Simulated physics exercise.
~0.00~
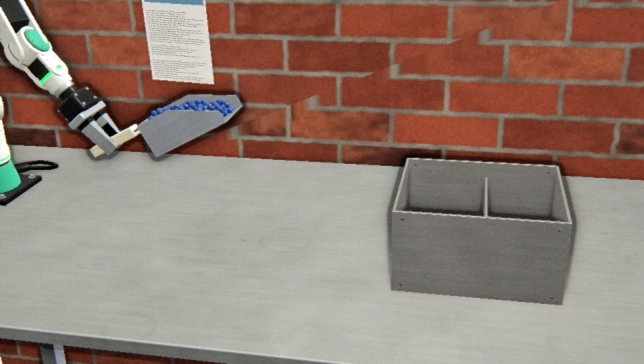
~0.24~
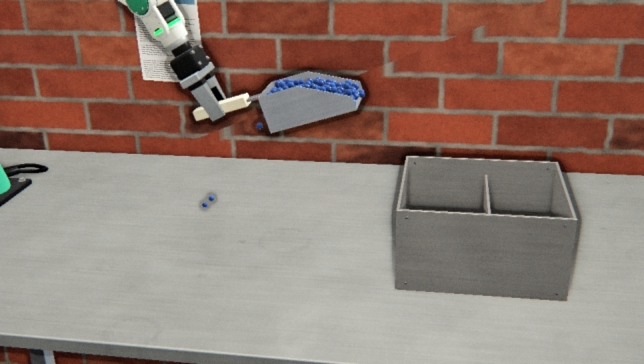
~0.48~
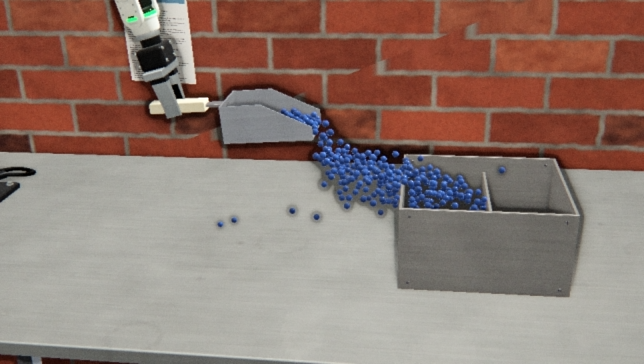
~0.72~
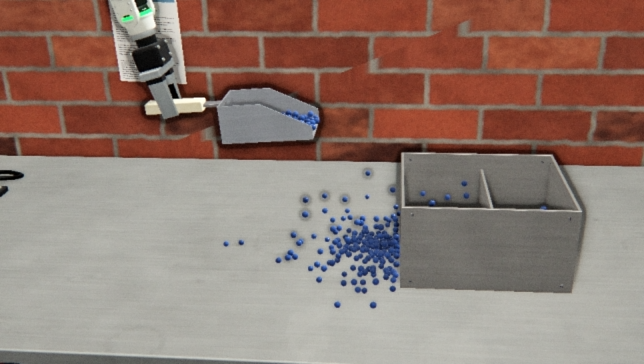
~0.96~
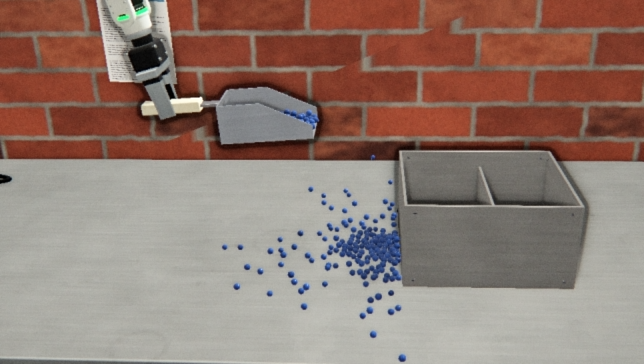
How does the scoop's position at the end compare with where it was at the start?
At the end the scoop is farther to the right, closer to the gray box than it was at the start.
